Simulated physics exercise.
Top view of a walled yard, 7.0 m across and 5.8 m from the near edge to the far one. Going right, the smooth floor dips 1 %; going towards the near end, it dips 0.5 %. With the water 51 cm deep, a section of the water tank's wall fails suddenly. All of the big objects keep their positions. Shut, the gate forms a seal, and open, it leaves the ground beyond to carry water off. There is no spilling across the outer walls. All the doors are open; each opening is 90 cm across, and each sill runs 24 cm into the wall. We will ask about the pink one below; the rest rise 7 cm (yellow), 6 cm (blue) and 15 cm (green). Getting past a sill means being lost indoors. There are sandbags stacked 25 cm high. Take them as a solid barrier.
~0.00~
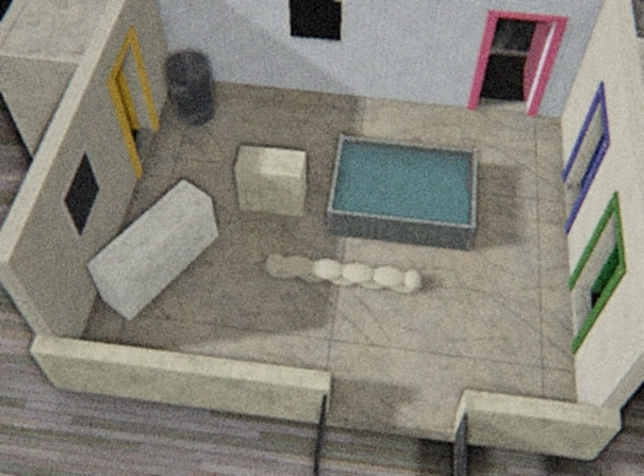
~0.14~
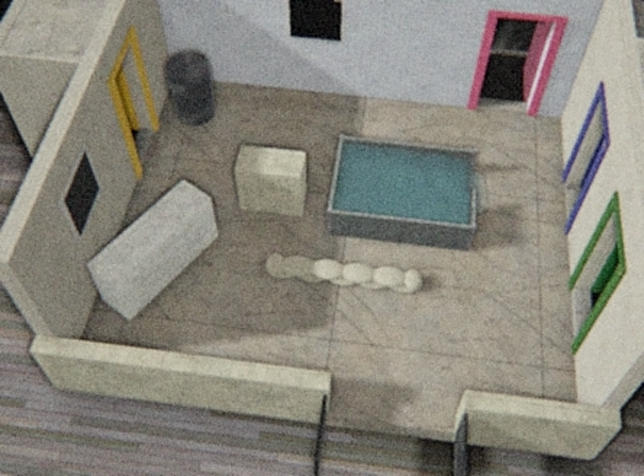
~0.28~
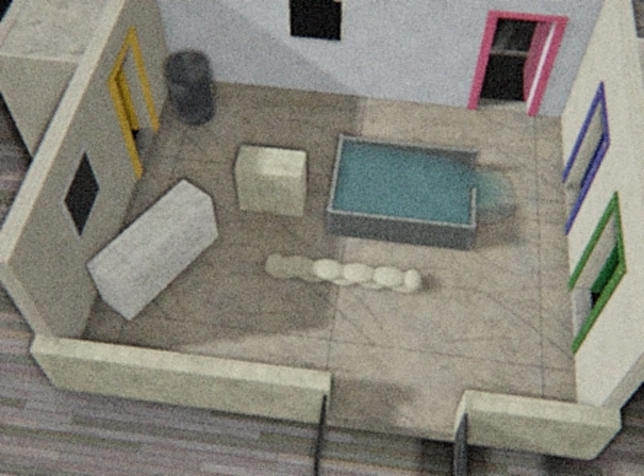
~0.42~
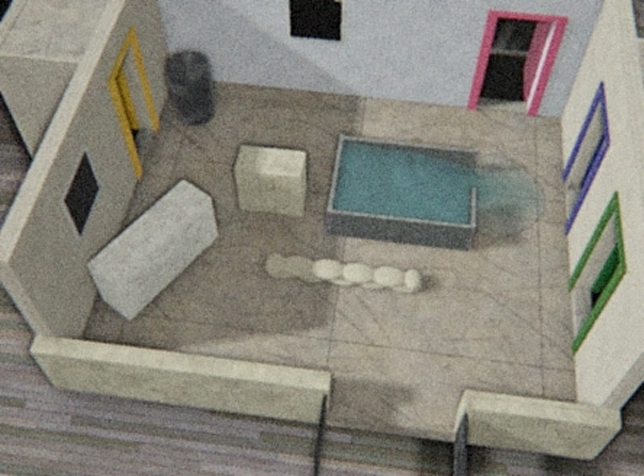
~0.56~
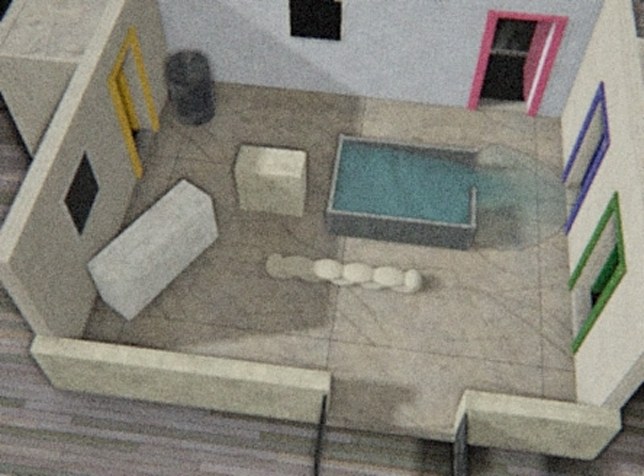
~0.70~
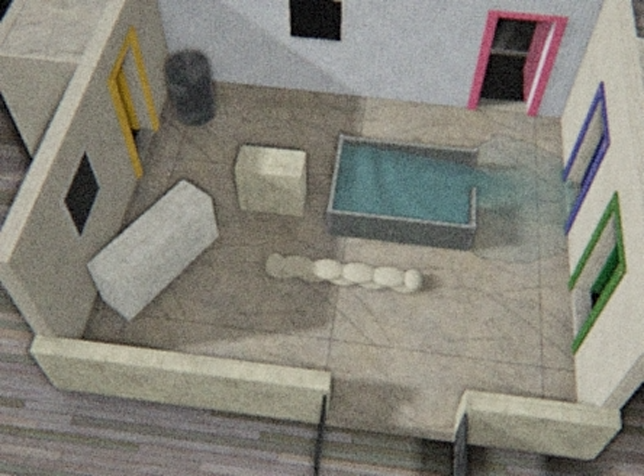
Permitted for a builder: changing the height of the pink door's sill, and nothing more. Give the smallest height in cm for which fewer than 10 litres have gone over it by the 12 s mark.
About 8.5 cm.
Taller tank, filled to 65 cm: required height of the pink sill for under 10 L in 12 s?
12.0 cm.
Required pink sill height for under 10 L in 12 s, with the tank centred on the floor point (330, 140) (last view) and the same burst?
With that change, some 13.5 centimetres.
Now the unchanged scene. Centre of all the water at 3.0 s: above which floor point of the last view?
The balance point sits at roughly (443, 196).
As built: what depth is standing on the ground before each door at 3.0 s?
In cm - pink: 9, yellow: 0, blue: 15, green: 4.
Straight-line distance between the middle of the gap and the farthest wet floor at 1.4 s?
The front is some 2.4 m out.
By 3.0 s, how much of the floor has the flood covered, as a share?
Approximately 25 %.
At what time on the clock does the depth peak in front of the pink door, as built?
Peak: Close to 3.2 s.
After 1.4 s water covers 10 % of the floor, deepest (26 cm) near (479, 189); it has not reached the pink door.
After 3.0 s water covers 25 % of the floor, deepest (20 cm) near (553, 125); 9 cm at the pink door, 8 litres in over its 5 cm sill.
After 12.0 s water covers 75 % of the floor, deepest (8 cm) near (557, 207); 4 cm at the pink door, 45 litres in over its 5 cm sill.
At the pink door as built, the water arrived by 1.6 s and peaked near 9 cm at 3.2 s.
With a sill of 6.5 cm, 24 litres would have come in within the 12 s; with 10.5 cm, 3 litres. So under 10 litres takes about 8.5 cm.
